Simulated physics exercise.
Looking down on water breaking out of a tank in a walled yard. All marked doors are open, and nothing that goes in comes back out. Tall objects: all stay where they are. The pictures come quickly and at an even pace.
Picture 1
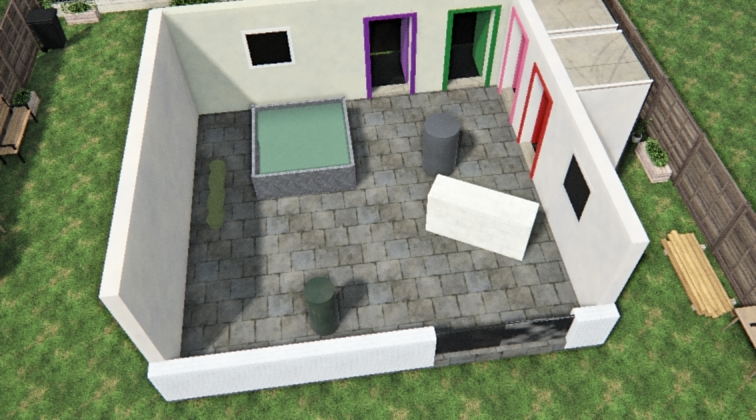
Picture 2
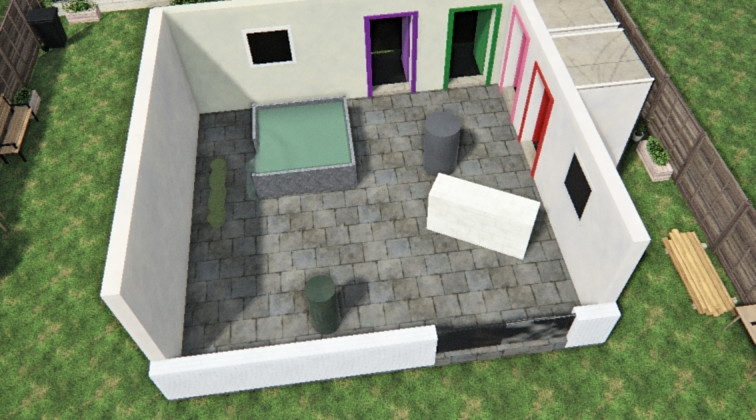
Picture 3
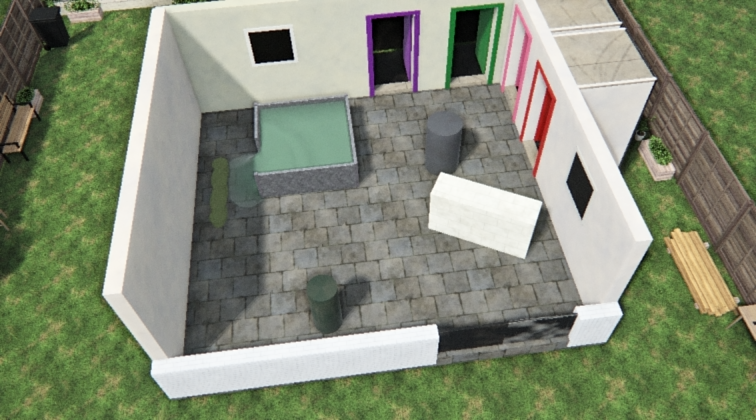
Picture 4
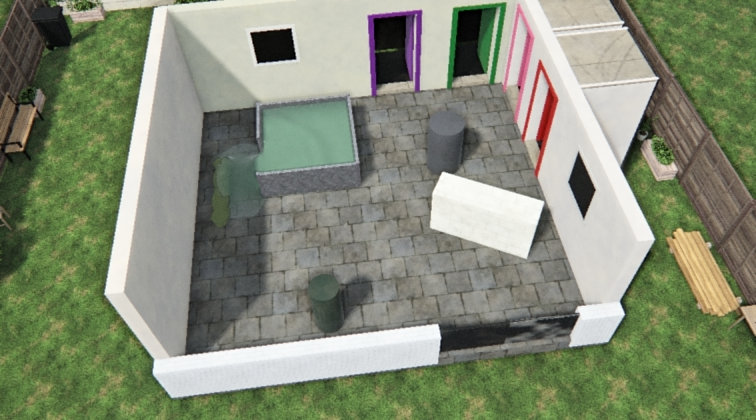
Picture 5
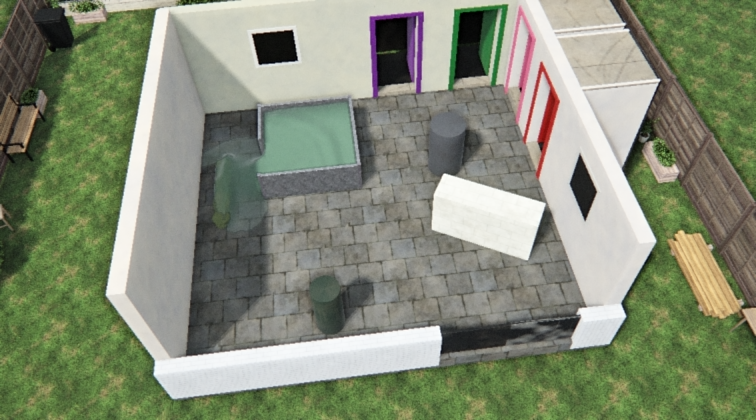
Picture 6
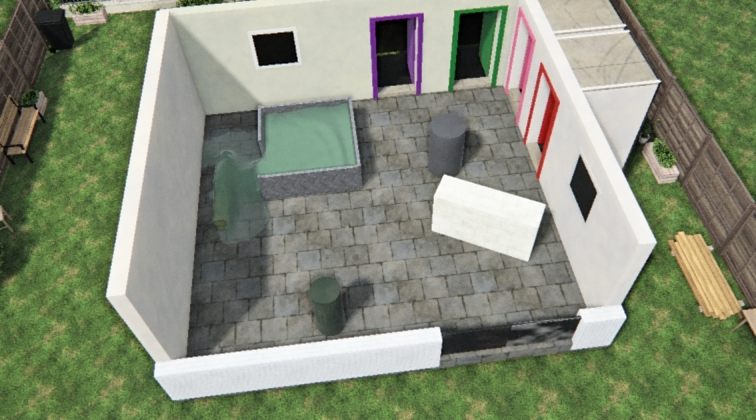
To begin with, a stone-sided tank of green water stands still in a white-walled, paved yard with colourful doorways, a grey cylinder and a white block. Water then breaks out at the tank's left side, and a pale green sheet spreads a short way across the paving, around a low green shape.
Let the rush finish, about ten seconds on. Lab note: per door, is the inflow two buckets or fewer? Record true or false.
Red door true; green door true; purple door true; pink door true.
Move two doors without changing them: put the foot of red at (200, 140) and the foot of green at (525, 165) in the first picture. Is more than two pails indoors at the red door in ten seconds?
In short: The red one lets more in.
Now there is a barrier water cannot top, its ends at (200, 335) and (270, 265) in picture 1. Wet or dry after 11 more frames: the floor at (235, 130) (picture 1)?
My call for that spot - a puddle.
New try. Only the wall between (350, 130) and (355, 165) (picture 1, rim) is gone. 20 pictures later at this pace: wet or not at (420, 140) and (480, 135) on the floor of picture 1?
In turn: Awash, awash.
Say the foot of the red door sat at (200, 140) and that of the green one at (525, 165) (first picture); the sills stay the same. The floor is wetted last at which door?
I'd go with the one in green.
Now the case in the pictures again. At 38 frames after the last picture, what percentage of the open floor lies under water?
I'd estimate some 70 per cent.
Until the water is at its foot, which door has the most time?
I say the door marked red.
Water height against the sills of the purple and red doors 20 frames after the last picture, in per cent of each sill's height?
First 20 percent, then 0 percent.
A moment on, water covers 20 % of the floor; the red door not reached, the green door not reached, the purple door not reached, the pink door not reached.
Next, water covers 30 % of the floor; the red door not reached, the green door not reached, the purple door not reached, the pink door not reached.
Then, water covers 40 % of the floor; the red door not reached, the green door not reached, the purple door wet at the sill, nothing in, the pink door not reached.
Later, water covers 70 % of the floor; the red door wet at the sill, nothing in, the green door wet at the sill, nothing in, the purple door wet at the sill, nothing in, the pink door wet at the sill, nothing in.
In the end, water covers 90 % of the floor; the red door wet at the sill, nothing in, the green door wet at the sill, nothing in, the purple door wet at the sill, nothing in, the pink door wet at the sill, nothing in.
